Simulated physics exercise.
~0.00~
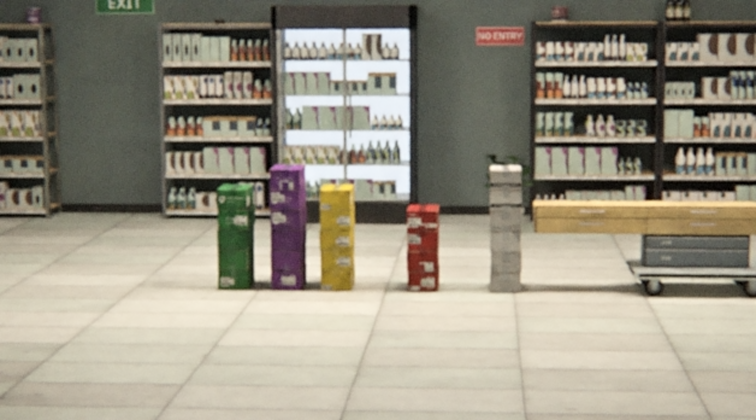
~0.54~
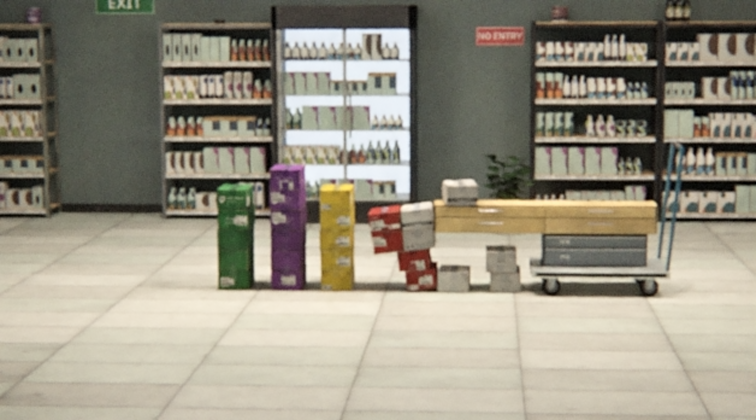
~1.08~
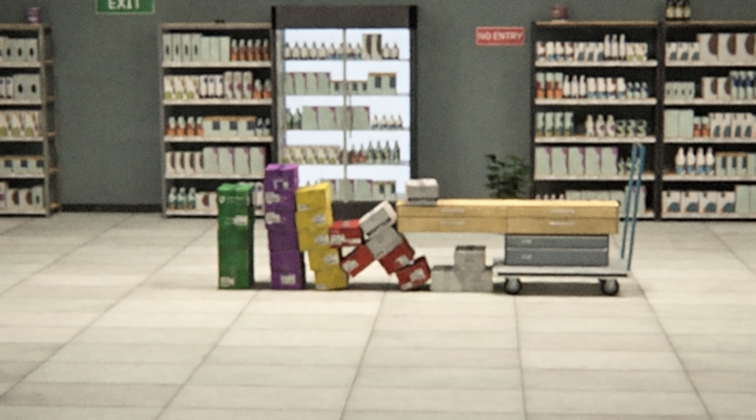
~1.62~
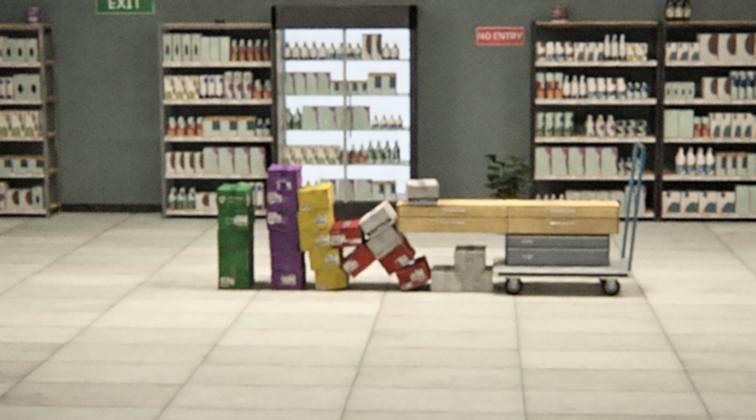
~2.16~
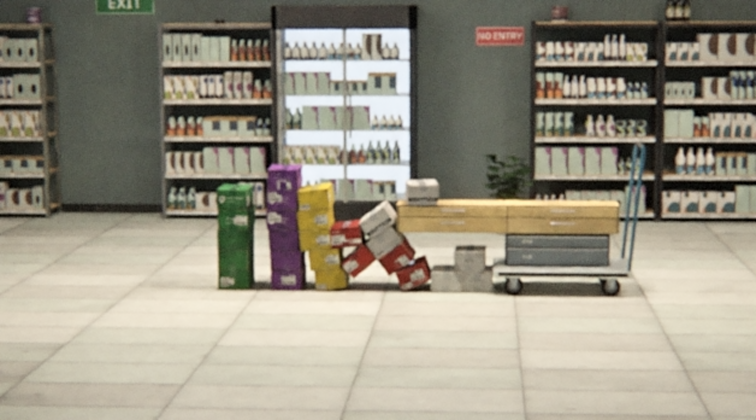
We see a trolley carrying a long wooden case roll in from the right and knock over a pale stack of boxes, which topples the red stack against the yellow. The trolley stops with the yellow leaning towards the purple and the green stack still standing.
